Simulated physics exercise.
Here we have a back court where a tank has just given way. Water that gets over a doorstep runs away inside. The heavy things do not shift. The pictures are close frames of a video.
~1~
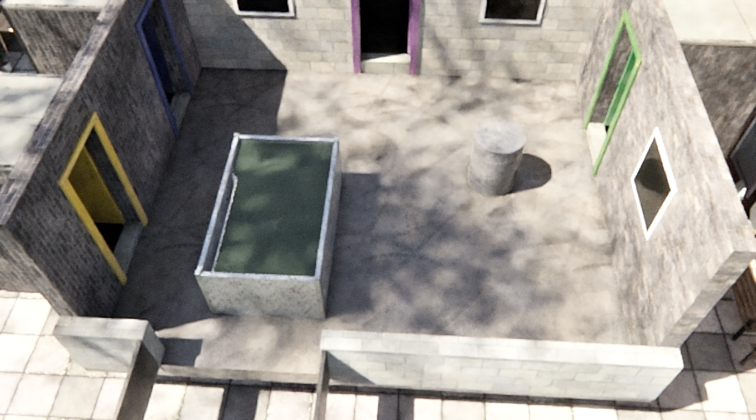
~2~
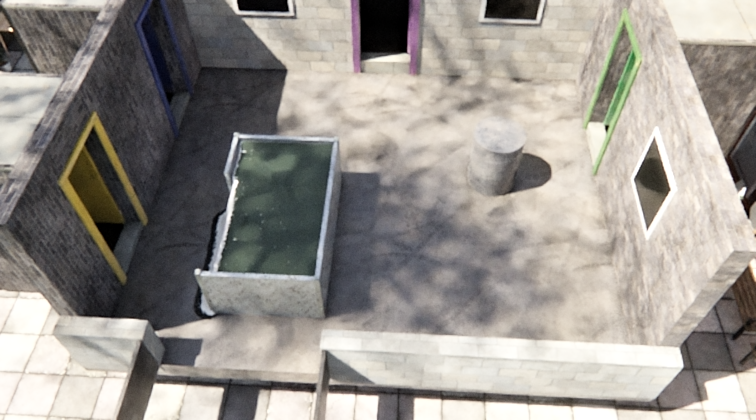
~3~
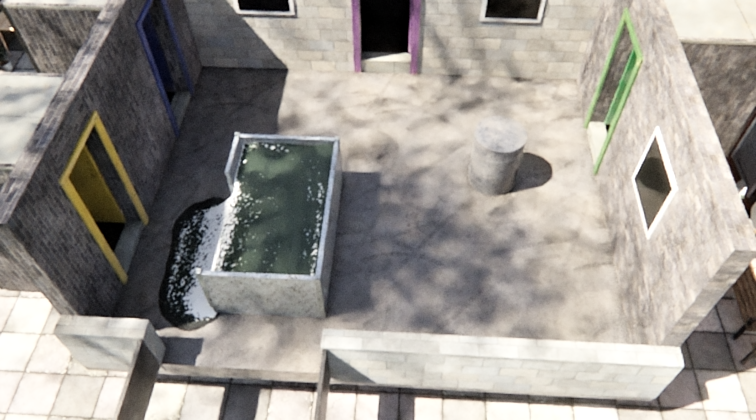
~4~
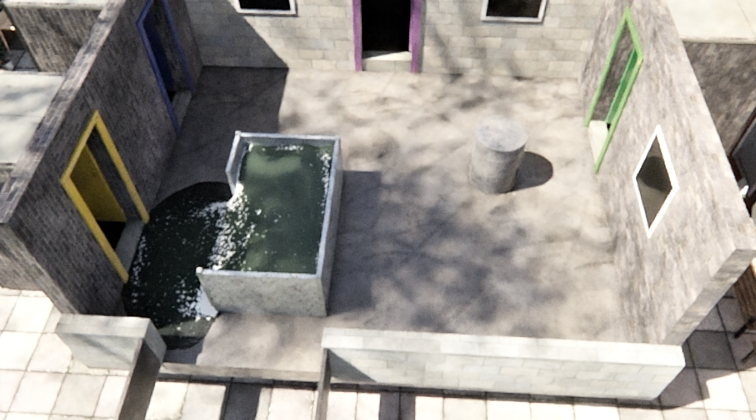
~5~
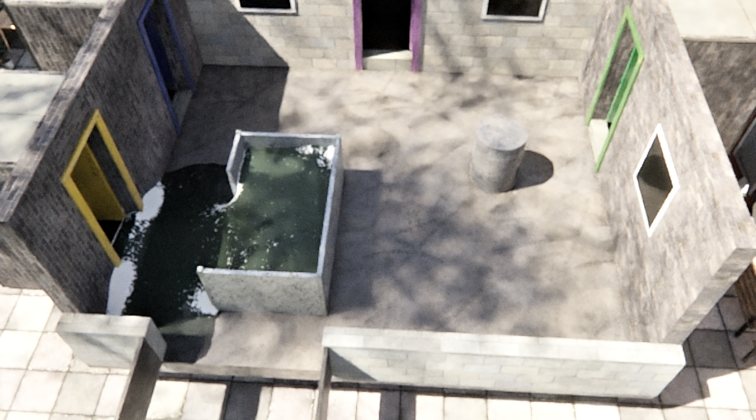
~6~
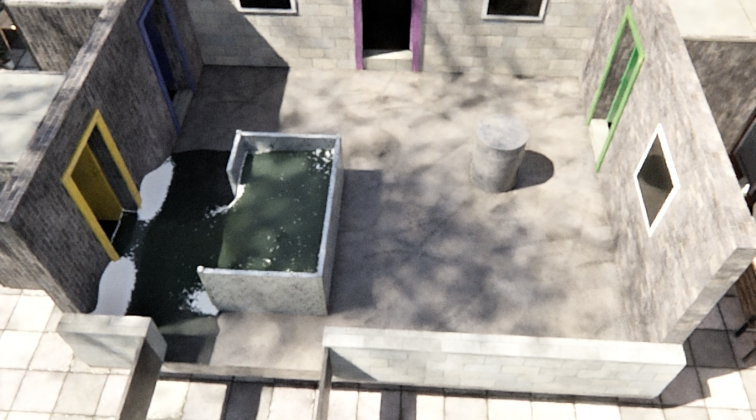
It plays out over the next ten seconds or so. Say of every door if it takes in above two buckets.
In the end: The yellow door takes more than that; the green door stays under that; the blue door stays under that; the purple door stays under that.
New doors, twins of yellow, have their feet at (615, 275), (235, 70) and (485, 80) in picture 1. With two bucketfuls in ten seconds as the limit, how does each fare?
One after the other: Lets less in, is over, lets less in.
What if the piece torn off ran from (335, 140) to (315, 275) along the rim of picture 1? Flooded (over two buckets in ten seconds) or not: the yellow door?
The yellow door keeps below it.
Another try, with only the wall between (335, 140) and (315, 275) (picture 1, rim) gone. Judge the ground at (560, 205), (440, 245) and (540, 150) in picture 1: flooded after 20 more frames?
In turn: Wet, under water, awash.
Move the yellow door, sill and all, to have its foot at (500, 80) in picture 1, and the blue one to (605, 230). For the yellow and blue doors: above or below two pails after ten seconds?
In short: The yellow door is under; the blue door keeps below it.
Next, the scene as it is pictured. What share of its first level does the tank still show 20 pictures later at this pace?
Close to 18 %.
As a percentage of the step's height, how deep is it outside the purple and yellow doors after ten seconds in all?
About 10 and 60 per cent.
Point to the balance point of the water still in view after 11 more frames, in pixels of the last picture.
At about (226, 238).
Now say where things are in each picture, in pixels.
The first frame shows still water in the water tank at (274, 205).
In the second frame, water pours out at (226, 248) and has run to (211, 316).
In the third frame, the front is at (183, 322), out from the gap at (227, 248).
In the fourth frame, the front is at (148, 220), out from the gap at (228, 249).
In the fifth frame, the front is at (164, 177), out from the gap at (229, 248).
In the sixth frame, the front is at (171, 157), out from the gap at (229, 248).
A moment on, water covers 15 % of the floor; the yellow door far over two buckets in, the green door not reached, the blue door wet at the sill, nothing in, the purple door not reached.
Next, water covers 30 % of the floor; the yellow door far over two buckets in, the green door not reached, the blue door wet at the sill, nothing in, the purple door not reached.
Then, water covers 45 % of the floor; the yellow door far over two buckets in, the green door not reached, the blue door wet at the sill, nothing in, the purple door wet at the sill, nothing in.
Later, water covers 65 % of the floor; the yellow door far over two buckets in, the green door not reached, the blue door wet at the sill, nothing in, the purple door wet at the sill, nothing in.
In the end, water covers 90 % of the floor; the yellow door far over two buckets in, the green door wet at the sill, nothing in, the blue door wet at the sill, nothing in, the purple door wet at the sill, nothing in.
